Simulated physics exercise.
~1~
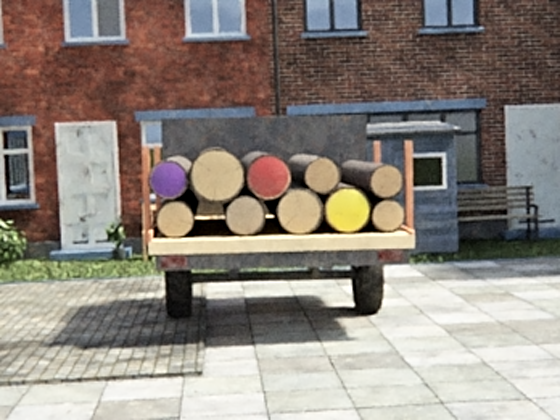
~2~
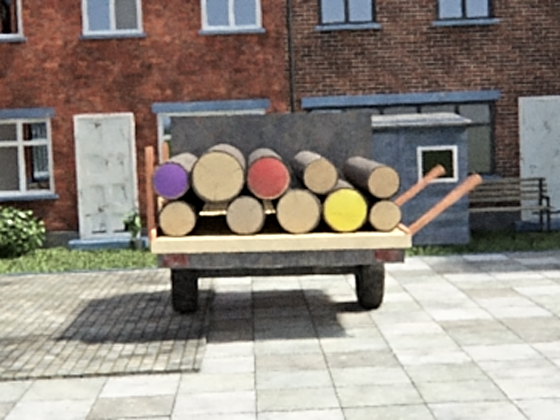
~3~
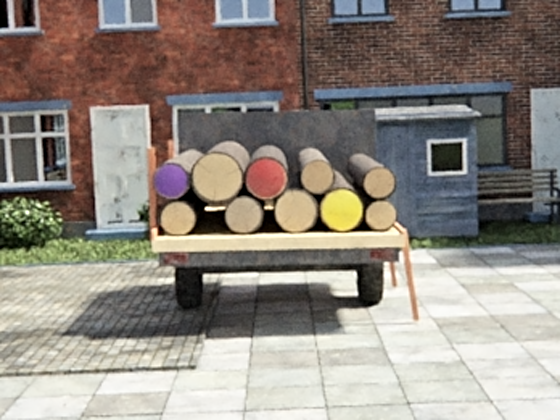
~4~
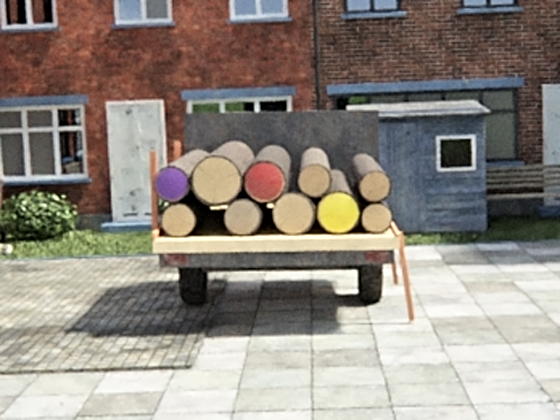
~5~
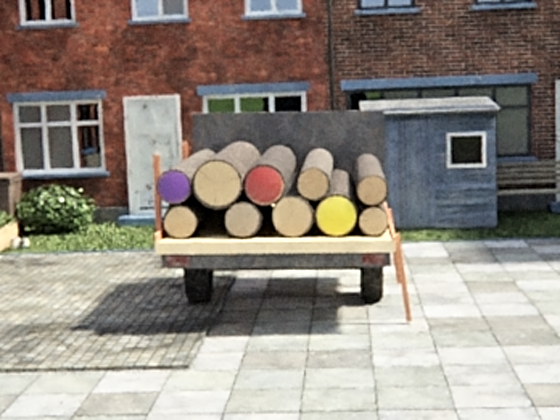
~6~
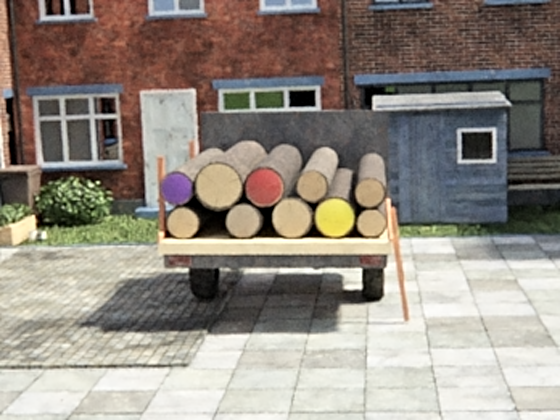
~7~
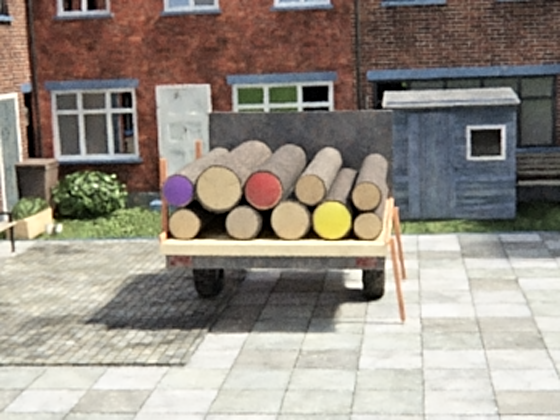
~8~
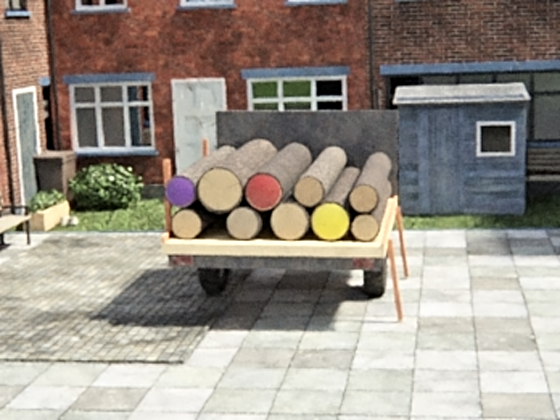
In the video, a parked farm trailer stacked with logs, some with purple, red and yellow ends, stands before brick houses as its right-hand posts swing out and down; the view drifts slightly sideways, and the logs stay in place on the trailer.
